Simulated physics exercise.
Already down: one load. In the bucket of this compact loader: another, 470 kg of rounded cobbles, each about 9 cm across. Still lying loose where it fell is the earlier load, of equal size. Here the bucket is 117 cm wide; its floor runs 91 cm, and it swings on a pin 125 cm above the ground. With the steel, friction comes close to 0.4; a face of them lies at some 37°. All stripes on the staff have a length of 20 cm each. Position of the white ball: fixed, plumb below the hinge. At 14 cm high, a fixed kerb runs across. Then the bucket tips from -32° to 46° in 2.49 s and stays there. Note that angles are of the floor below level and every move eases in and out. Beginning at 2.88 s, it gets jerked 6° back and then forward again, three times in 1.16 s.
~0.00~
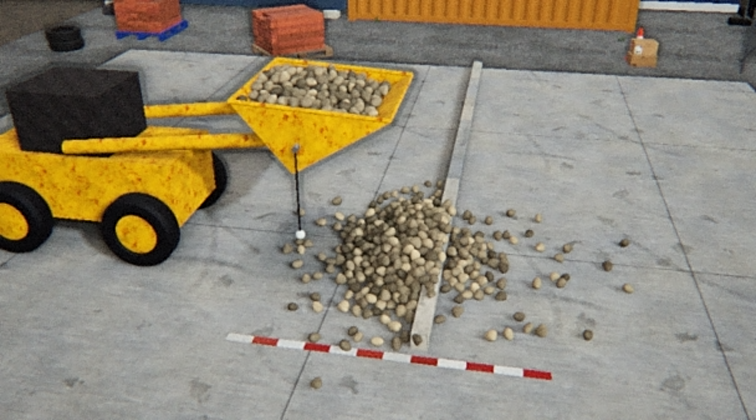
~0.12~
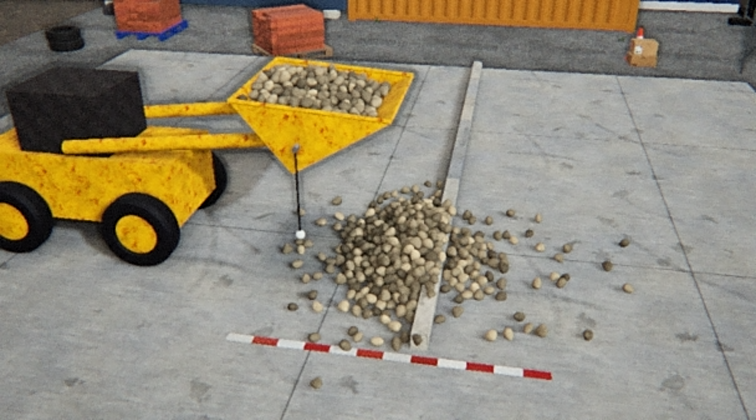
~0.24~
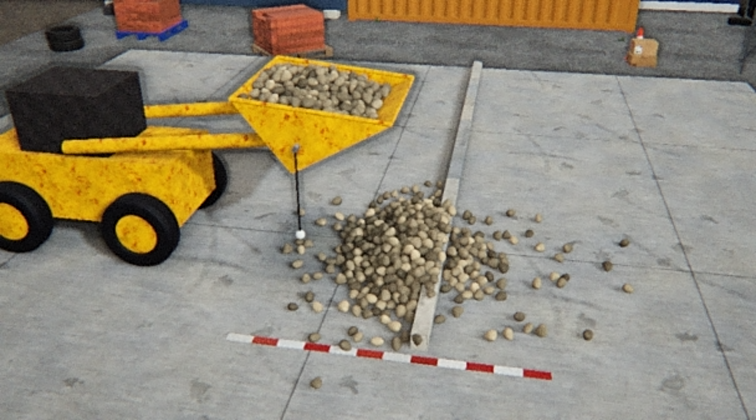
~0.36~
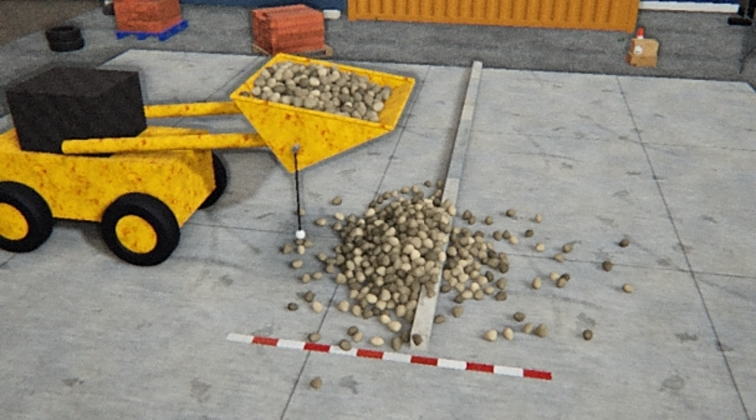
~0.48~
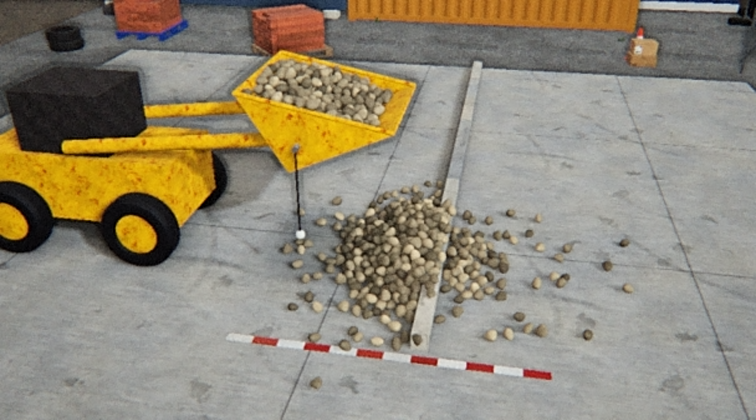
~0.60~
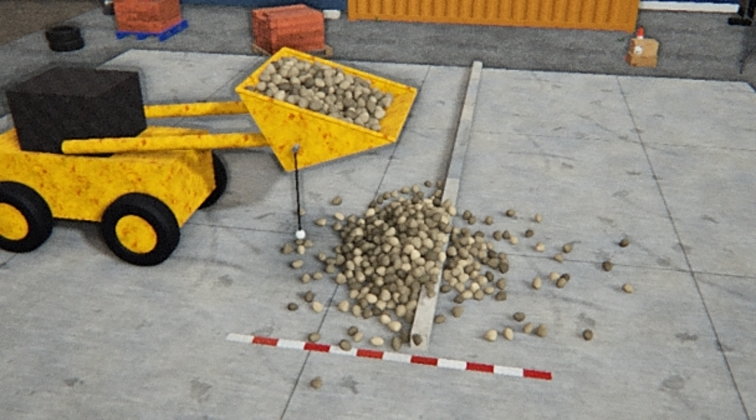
The yellow loader's bucket, full of rounded stones, starts almost still, then slowly tilts forward to the right, its back edge rising slightly as the stones inside shift a little. The loader stays parked, and the loose stones heaped across the kerb behind the red-and-white staff do not move.
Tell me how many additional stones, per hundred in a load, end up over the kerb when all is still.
Some 32 in every hundred.
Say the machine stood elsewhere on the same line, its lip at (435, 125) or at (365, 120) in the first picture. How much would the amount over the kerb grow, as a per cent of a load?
85 %, then 10 %.
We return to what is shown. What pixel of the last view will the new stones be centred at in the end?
(407, 240).
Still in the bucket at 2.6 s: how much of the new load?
It holds some 0 percent.
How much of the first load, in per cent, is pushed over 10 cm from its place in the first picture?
Roughly 15 % of them.
After 1.9 s the floor is at 34°; in per cent of one load, 72 in the bucket, 113 on this side of the kerb, 15 over the kerb; the foremost stones are at (588, 273).
After 2.6 s the floor is at 46°; in per cent of one load, 0 in the bucket, 158 on this side of the kerb, 41 over the kerb; the foremost stones are at (588, 273).
After 4.5 s the floor is at 46°; in per cent of one load, 0 in the bucket, 152 on this side of the kerb, 48 over the kerb; the foremost stones are at (600, 275).
After 7.2 s the floor is at 46°; in per cent of one load, 0 in the bucket, 152 on this side of the kerb, 48 over the kerb; the foremost stones are at (600, 275). Net gain over the kerb, 32.
